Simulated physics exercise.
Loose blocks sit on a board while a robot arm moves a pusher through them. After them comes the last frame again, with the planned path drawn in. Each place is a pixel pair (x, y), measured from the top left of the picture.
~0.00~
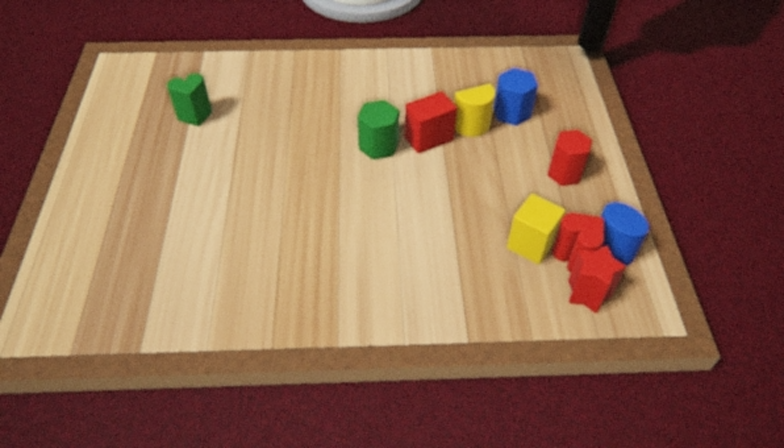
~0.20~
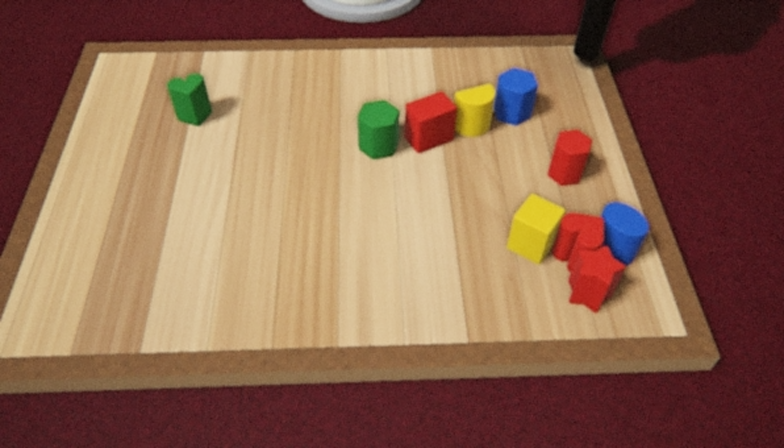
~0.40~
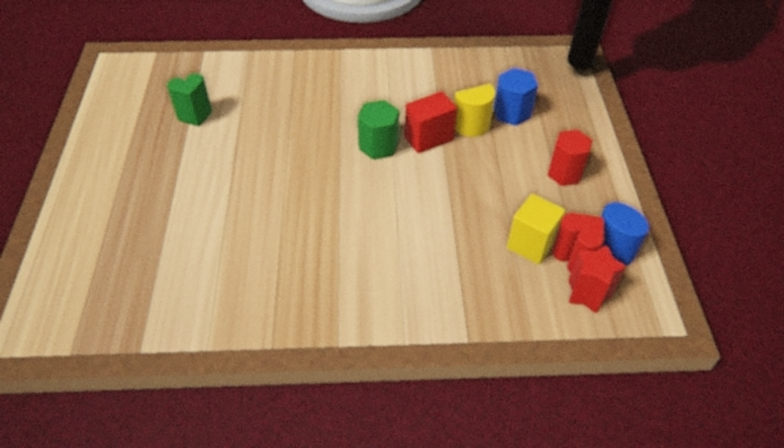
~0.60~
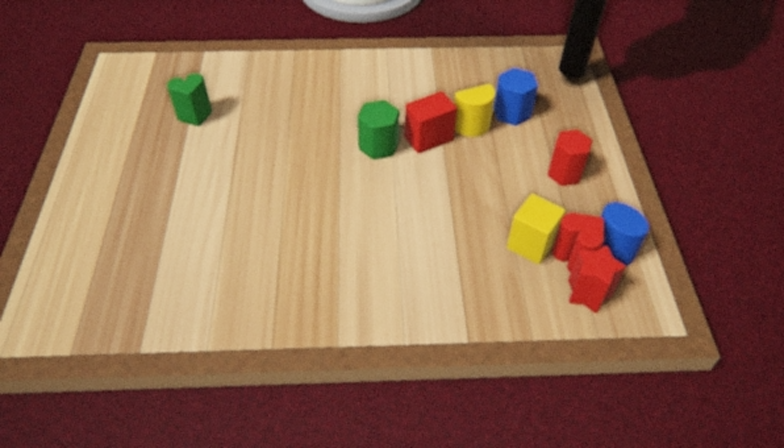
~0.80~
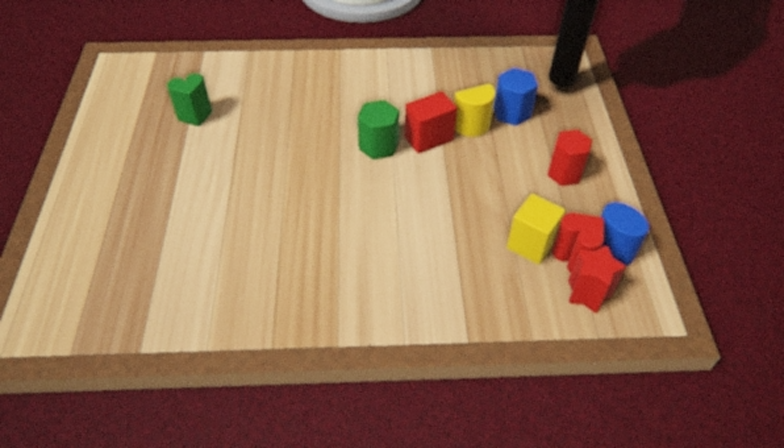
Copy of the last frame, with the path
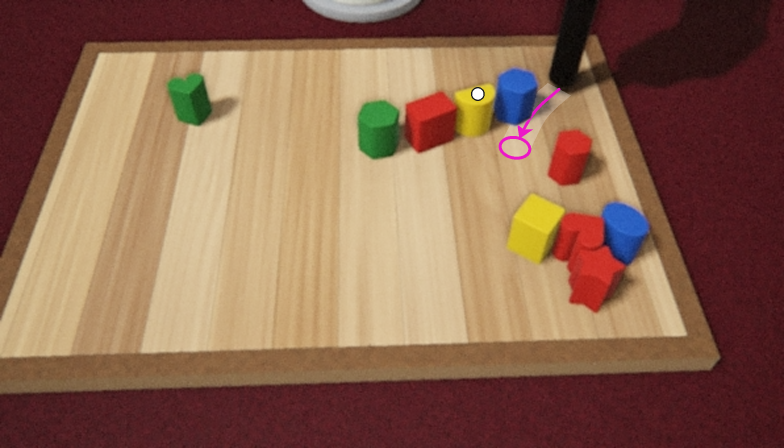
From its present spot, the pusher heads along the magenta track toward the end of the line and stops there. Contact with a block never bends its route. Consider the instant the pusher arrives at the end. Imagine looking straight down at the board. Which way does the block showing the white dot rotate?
Turns anticlockwise.
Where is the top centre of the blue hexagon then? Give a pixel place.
Located at (495, 92).
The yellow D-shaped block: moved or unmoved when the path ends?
It moves.
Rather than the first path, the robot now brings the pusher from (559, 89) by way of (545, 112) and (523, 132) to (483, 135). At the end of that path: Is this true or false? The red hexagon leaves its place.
This is false.
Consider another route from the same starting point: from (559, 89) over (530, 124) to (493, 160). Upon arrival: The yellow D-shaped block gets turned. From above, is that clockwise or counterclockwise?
Rotation: Counter-clockwise.
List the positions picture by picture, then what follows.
The first picture shows pusher's lower end (591, 44); red oblong (431, 105); yellow D-shaped block (478, 94); blue hexagon (519, 80); red hexagon (575, 141).
The second picture shows pusher (586, 53); blocks still.
The third picture shows pusher (580, 61); blocks still.
The fourth picture shows pusher (572, 70); blocks still.
The fifth picture shows pusher (562, 78); red oblong (431, 105); yellow D-shaped block (478, 94); blue hexagon (519, 80); red hexagon (575, 141).
Drawn move, from (559, 89) through (532, 115) to (515, 148); the dot is on the yellow D-shaped block.
What follows on the original path. One third of the way, pusher (543, 95); nothing pushed yet.
Two thirds of the way, pusher (528, 115); red oblong (425, 106); yellow D-shaped block (461, 93), turned 15° anticlockwise; blue hexagon (497, 88), turned 40° clockwise.
At the end, pusher (517, 137); red oblong (424, 106); yellow D-shaped block (460, 91), turned 25° anticlockwise; blue hexagon (495, 92), turned 80° clockwise; red hexagon still.
